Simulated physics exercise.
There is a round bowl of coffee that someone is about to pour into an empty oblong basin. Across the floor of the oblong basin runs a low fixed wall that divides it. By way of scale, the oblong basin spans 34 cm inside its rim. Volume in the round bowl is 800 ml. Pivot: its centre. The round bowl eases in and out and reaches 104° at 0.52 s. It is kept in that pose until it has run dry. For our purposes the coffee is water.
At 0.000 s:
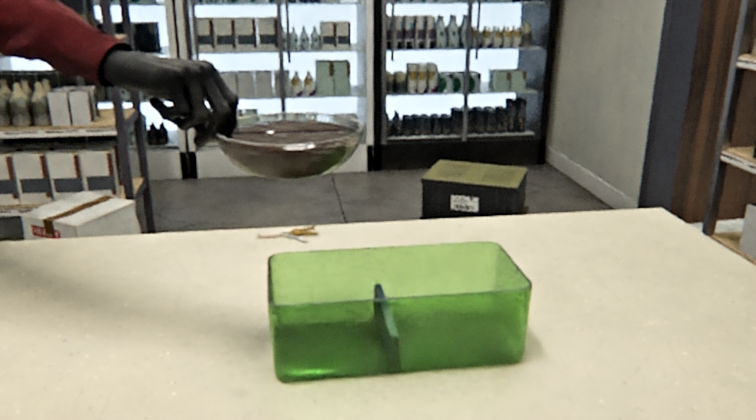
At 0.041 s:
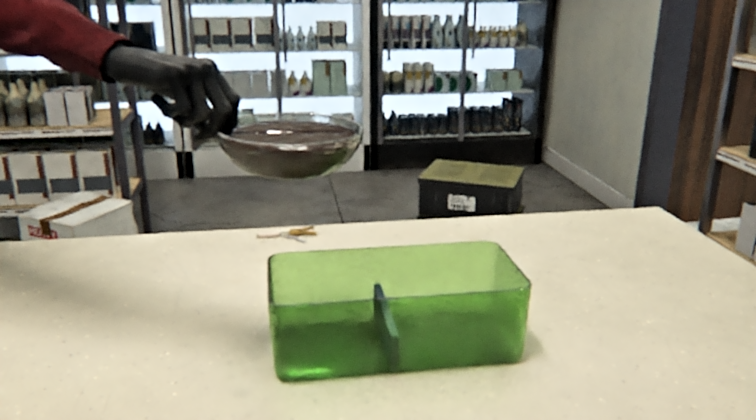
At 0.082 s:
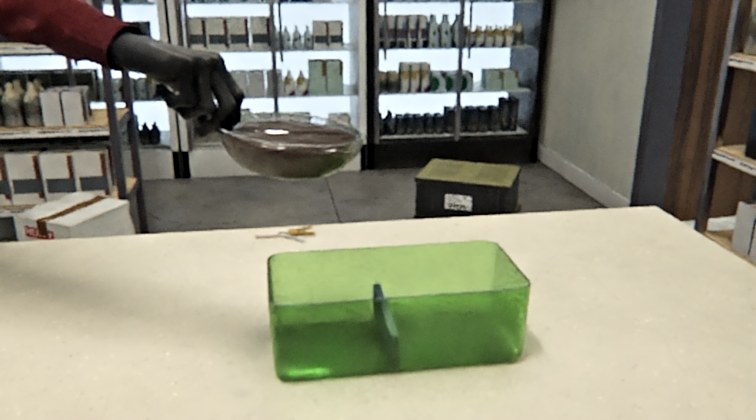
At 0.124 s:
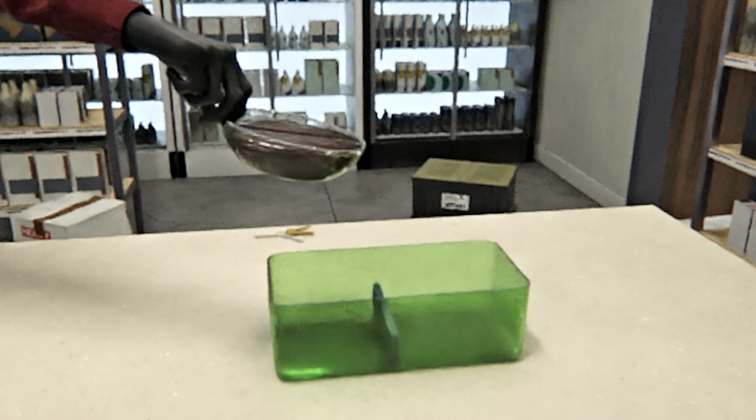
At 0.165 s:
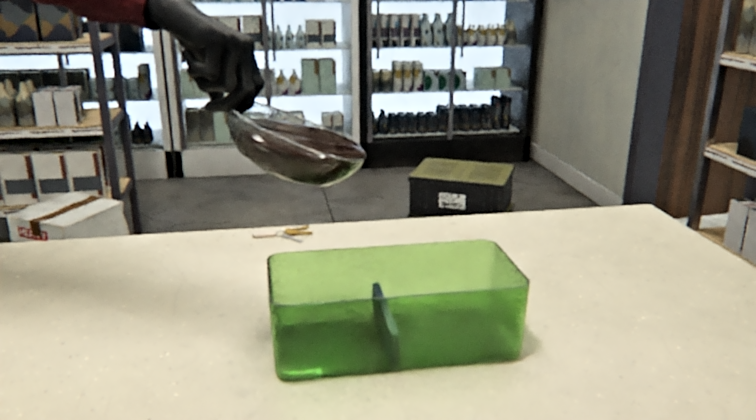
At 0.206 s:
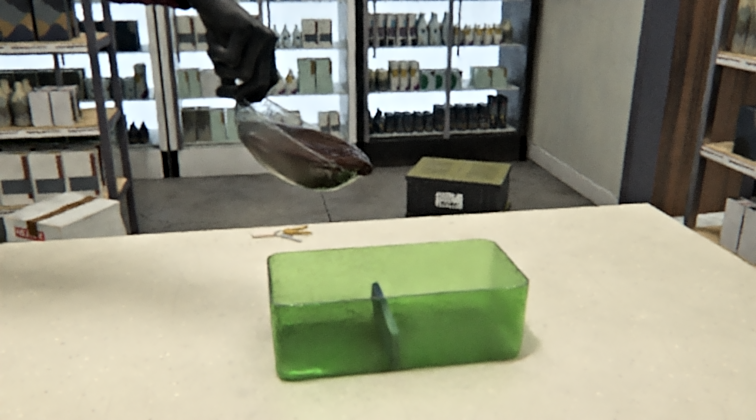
Gloved dark hand tilting a clear glass bowl of dark liquid steadily rightward above a divided green translucent basin on a pale counter.
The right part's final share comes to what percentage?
It comes to roughly 61 %.
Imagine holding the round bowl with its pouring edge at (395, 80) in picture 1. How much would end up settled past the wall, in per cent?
70 %.
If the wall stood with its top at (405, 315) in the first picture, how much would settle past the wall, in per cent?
Estimate: About 40 percent.
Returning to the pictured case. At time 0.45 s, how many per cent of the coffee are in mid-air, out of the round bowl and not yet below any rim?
Close to 42 in a hundred.
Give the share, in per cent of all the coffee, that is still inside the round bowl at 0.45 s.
Near 1 in a hundred.
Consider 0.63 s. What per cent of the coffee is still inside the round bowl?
About 0 % is still there.
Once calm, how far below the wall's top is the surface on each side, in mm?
The left side gives some 42 mm, the right side some 36 mm.
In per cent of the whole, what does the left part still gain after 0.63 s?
Close to 10% of the whole.
By 0.45 s the tilt is 99° and 1 per cent is still to pour, 5 is left of the wall and 52 right of it.
By 0.63 s the tilt is 104° and 0 per cent is still to pour, 24 is left of the wall and 60 right of it.
By 0.82 s the tilt is 104° and 0 per cent is still to pour, 29 is left of the wall and 58 right of it.
By 1.02 s the tilt is 104° and 0 per cent is still to pour, 33 is left of the wall and 61 right of it.
At rest 33 per cent lies left of the wall, 61 right of it and 6 outside.
